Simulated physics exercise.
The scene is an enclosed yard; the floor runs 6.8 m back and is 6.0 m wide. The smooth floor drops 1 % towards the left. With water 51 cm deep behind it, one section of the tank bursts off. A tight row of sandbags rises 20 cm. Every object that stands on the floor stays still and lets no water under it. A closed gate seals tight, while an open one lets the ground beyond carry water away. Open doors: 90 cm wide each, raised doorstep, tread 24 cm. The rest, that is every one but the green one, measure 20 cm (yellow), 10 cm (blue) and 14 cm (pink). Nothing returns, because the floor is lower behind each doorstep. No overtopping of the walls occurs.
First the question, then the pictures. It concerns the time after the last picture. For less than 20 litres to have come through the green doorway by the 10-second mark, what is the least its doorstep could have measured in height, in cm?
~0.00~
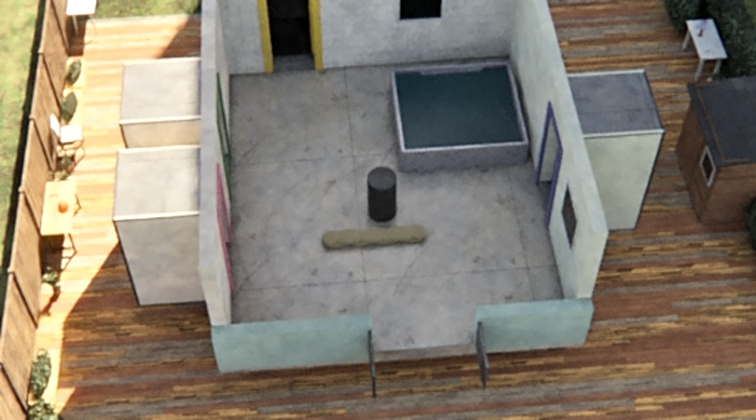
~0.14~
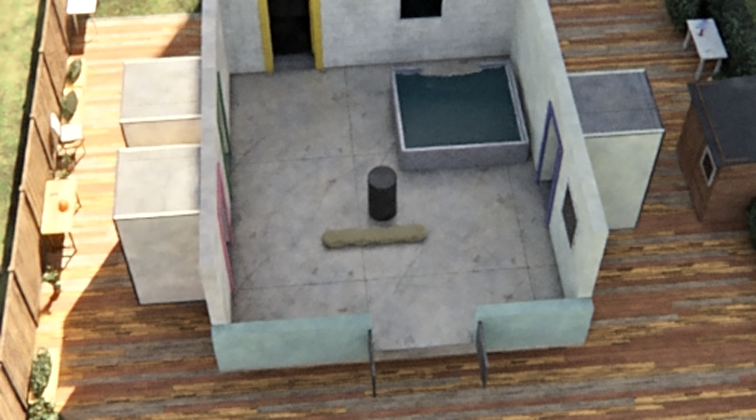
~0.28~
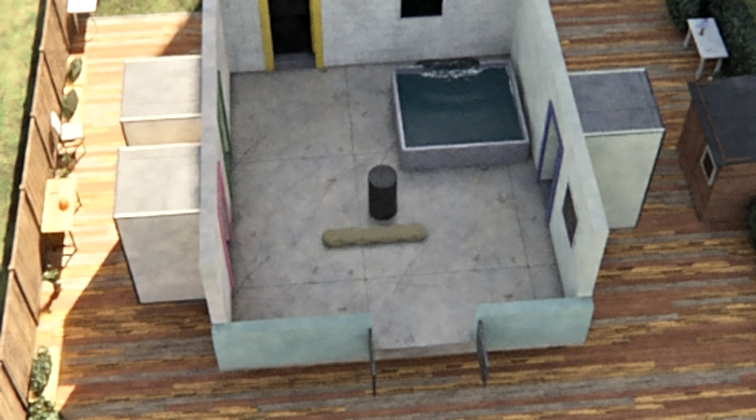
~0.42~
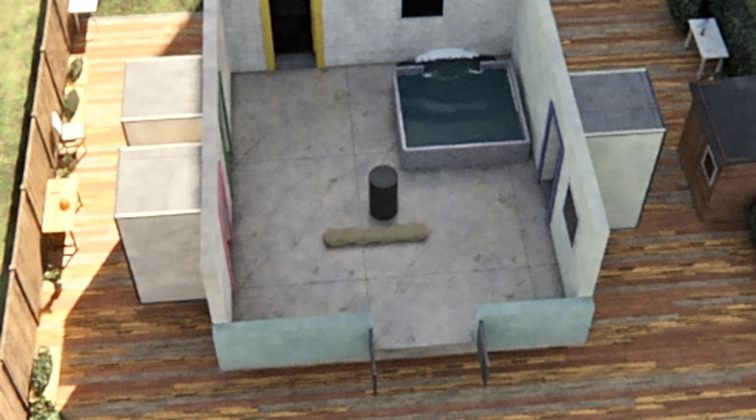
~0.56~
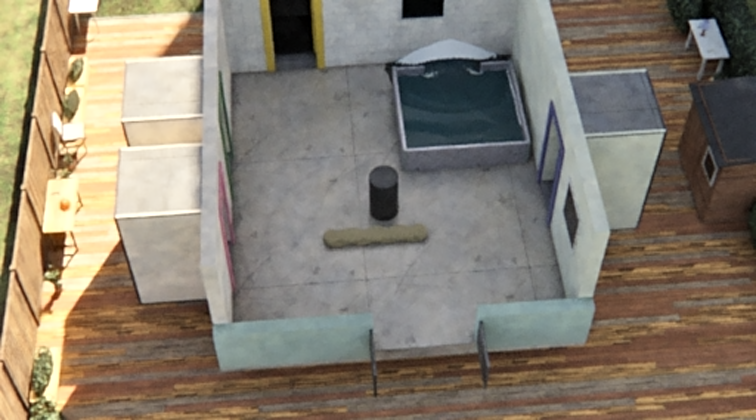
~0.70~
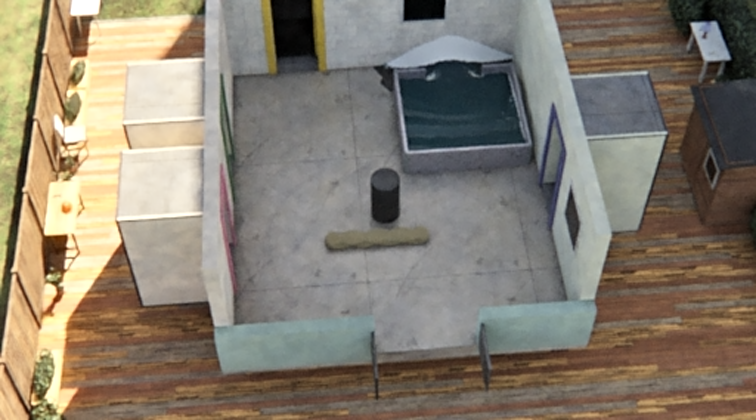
6 cm or so.
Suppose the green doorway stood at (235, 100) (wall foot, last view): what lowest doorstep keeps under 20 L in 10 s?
About 16 cm.
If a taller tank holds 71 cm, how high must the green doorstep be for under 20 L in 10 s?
Then roughly 9.5 cm.
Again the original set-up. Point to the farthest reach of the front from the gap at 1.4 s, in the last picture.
Around (310, 75).
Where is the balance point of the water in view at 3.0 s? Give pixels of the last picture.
The balance point sits at roughly (433, 115).
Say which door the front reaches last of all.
The answer is the pink door.
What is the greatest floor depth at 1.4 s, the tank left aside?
About 44 cm.
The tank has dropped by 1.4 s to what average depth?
Around 38 centimetres.
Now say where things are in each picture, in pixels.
In the first picture, still water, 51 cm deep, in the tank at (457, 108); the green door at (224, 144) is dry.
In the second picture, the front is at a hidden place, 0.3 m from the gap on the far side; 0.3 m2 of floor is wet, 51 cm left at the back.
In the third picture, the gap is on the far side, the front 0.7 m out at (423, 64); the back of the tank holds 51 cm.
In the fourth picture, the front is at (487, 55), 0.9 m from the gap on the far side; 1.4 m2 of floor is wet, 51 cm left at the back.
In the fifth picture, the front is at (504, 55), 1.0 m from the gap on the far side; 1.6 m2 of floor is wet, 51 cm left at the back.
In the sixth picture, the front is at (377, 66), 1.2 m from the gap on the far side; 1.7 m2 of floor is wet, 51 cm left at the back; the green door at (228, 145), 5.0 m from the gap, is still 4.1 m from the nearest water.
After 1.4 s water covers 10 % of the floor, deepest (44 cm) near (512, 61); it has not reached the green door.
After 3.0 s water covers 35 % of the floor, deepest (36 cm) near (507, 79); 6 cm at the green door, 0 litres in over its 21 cm doorstep.
After 10.0 s water covers 85 % of the floor, deepest (16 cm) near (445, 65); 7 cm at the green door, 0 litres in over its 21 cm doorstep.
At the green door as built, the water arrived by 2.9 s and peaked near 11 cm at 4.2 s.
With a doorstep of 5.5 cm, 26 litres would have come in within the 10 s; with 6.5 cm, 15 litres. So under 20 litres takes about 6 cm.
